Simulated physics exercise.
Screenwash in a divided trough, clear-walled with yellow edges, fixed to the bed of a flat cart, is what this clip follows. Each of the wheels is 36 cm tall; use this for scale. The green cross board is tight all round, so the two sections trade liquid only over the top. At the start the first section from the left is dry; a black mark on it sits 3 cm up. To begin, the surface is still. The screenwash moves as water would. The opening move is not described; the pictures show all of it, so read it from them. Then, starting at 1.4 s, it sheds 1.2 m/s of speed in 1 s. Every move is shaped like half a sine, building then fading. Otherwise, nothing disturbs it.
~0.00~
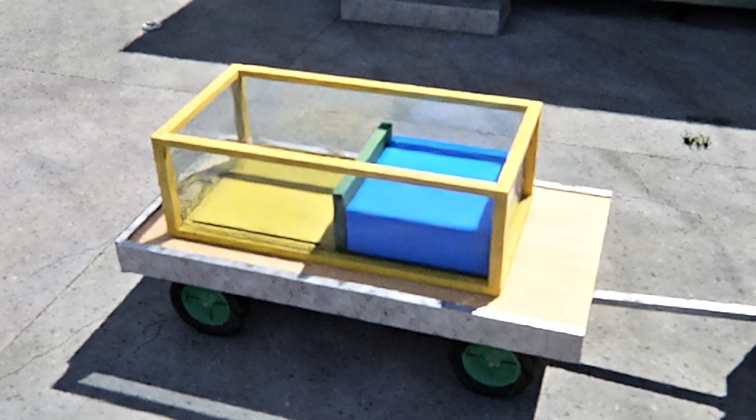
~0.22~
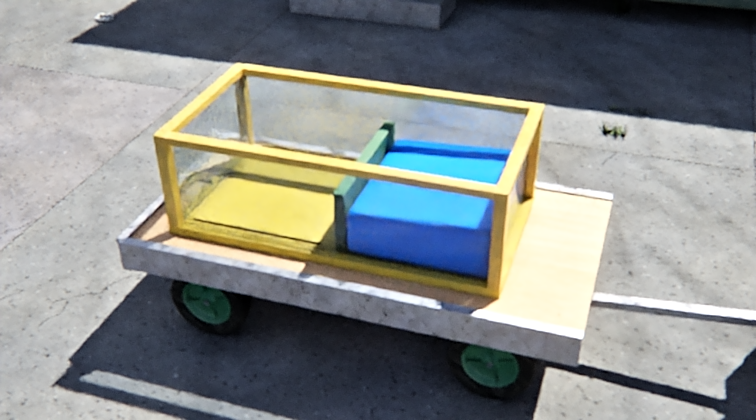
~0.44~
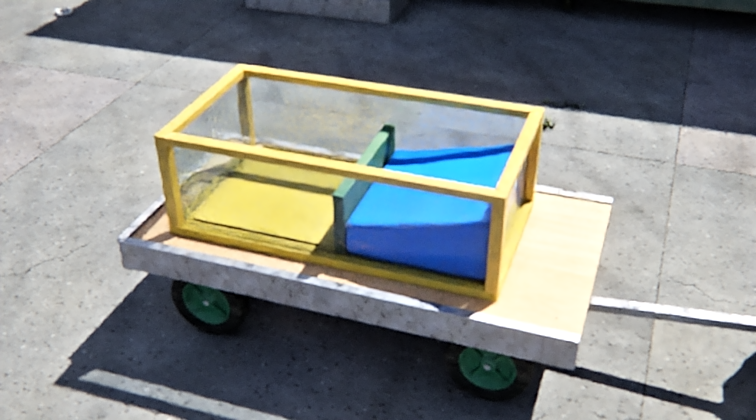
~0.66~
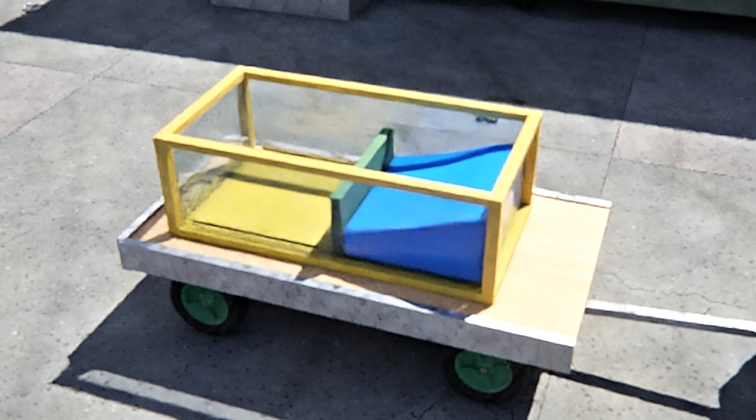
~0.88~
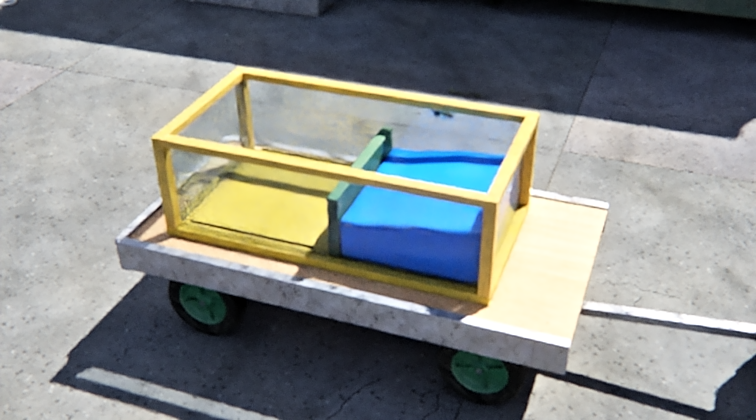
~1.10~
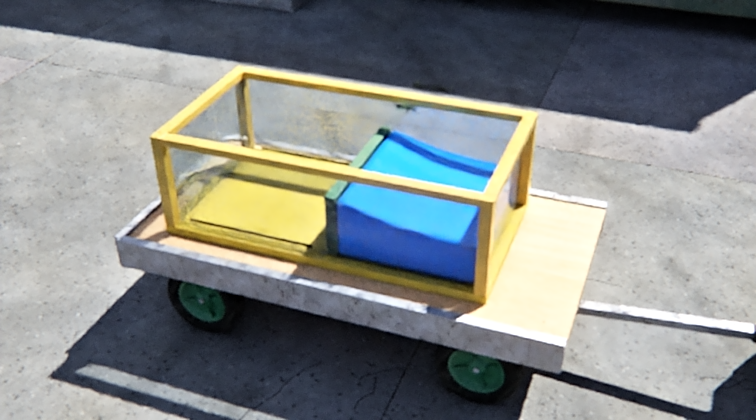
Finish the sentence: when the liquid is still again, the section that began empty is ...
... empty as before.
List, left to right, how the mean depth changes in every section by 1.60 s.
From the left, in cm: 0 and 0.
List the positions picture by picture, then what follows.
Levels, left to right, dry, (416, 209); board top at (337, 195); the front is on the right, levels are read along the near wall; a wheel hub at (202, 308), in the first frame.
Levels, left to right, dry, (417, 210), in the second frame.
Levels, left to right, dry, (415, 214), in the third frame.
Levels, left to right, dry, (413, 217), in the fourth frame.
Levels, left to right, dry, (409, 216), in the fifth frame.
Levels, left to right, dry, (406, 217); a wheel hub at (198, 305), in the sixth frame.
By 1.60 s the sections hold 0, 22 cm, left to right.
By 2.20 s the sections hold 0, 22 cm, left to right.
By 2.90 s the sections hold 0, 22 cm, left to right.
By 5.39 s the sections hold 0, 22 cm, left to right.
